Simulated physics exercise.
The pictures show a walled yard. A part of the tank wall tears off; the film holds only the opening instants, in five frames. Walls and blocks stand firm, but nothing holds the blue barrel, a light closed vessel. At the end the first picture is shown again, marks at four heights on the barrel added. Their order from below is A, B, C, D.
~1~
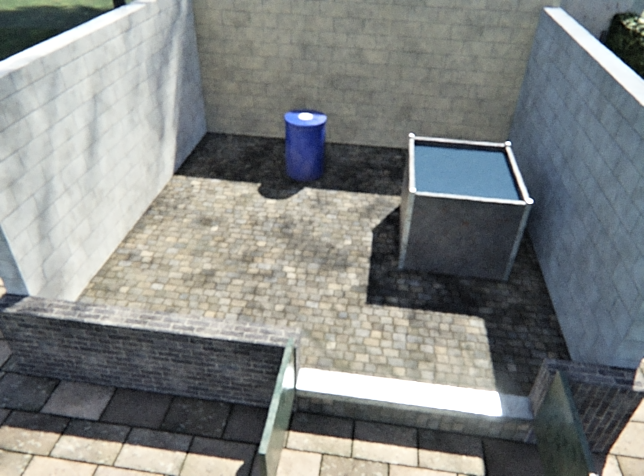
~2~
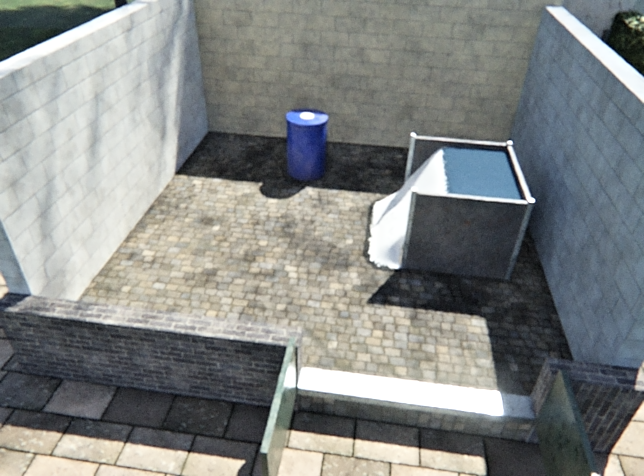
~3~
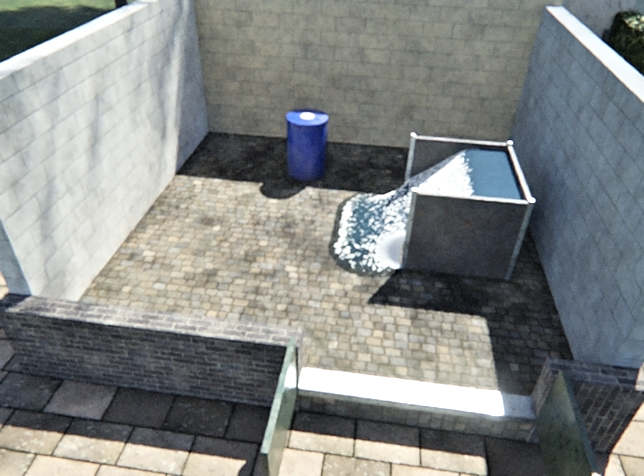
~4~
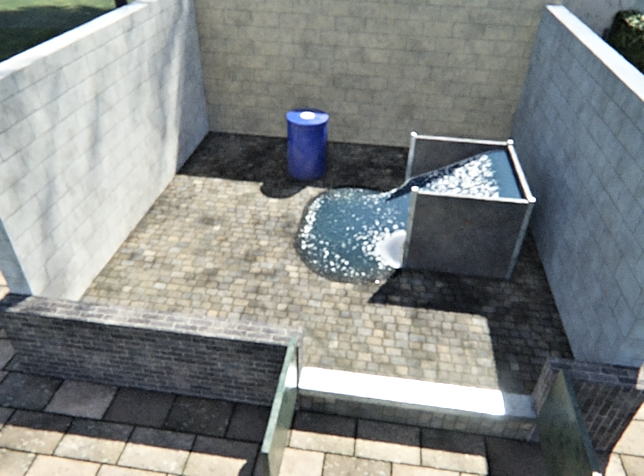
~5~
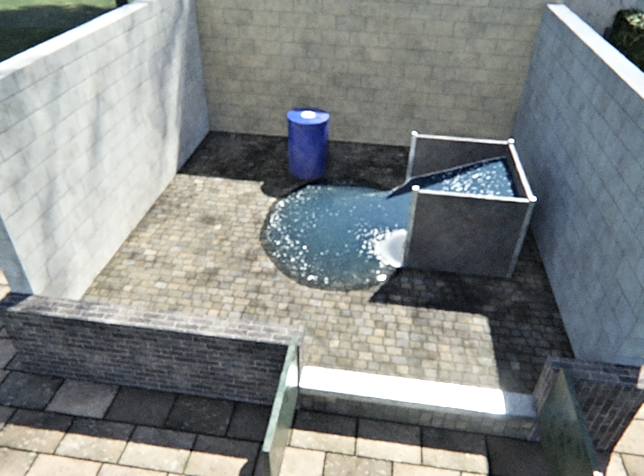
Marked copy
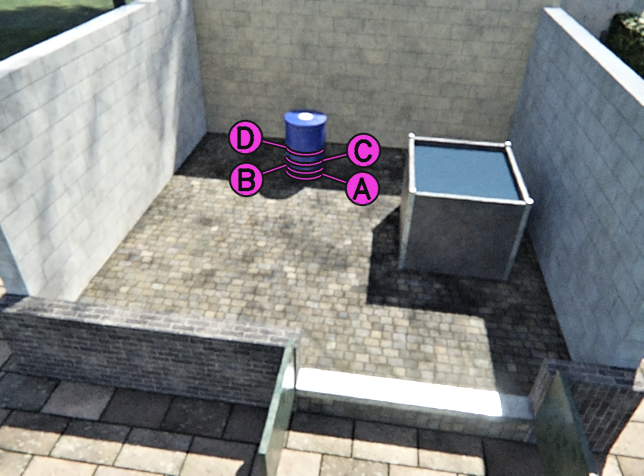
Water pours from a square tank and spreads across the paved yard toward a blue barrel.
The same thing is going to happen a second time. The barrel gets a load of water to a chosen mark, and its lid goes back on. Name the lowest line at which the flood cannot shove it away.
Go for C.
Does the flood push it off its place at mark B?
Yes.
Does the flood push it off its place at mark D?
No.
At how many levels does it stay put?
Two of the four.
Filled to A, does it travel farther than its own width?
Yes.
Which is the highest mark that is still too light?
The answer is B.
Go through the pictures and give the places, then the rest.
In the first frame, lid of the blue barrel at (306, 117); tank full, its middle at (463, 173); open gate at (419, 347).
In the second frame, 3 % of the ground under water, its edge towards the barrel at (380, 202).
In the third frame, 6 % of the ground under water, its edge towards the barrel at (349, 201).
In the fourth frame, 11 % of the ground under water, its edge towards the barrel at (329, 192).
In the fifth frame, lid of the blue barrel at (308, 115); 16 % of the ground under water, its edge towards the barrel at (315, 183).
In magenta, A at (302, 178); B at (302, 172); C at (302, 164); D at (302, 154); from the bottom up A, B, C, D.
With A, it is pushed about 3 times its own width away.
With B, it is pushed about its own width away.
With C, it does not move.
With D, it does not move.
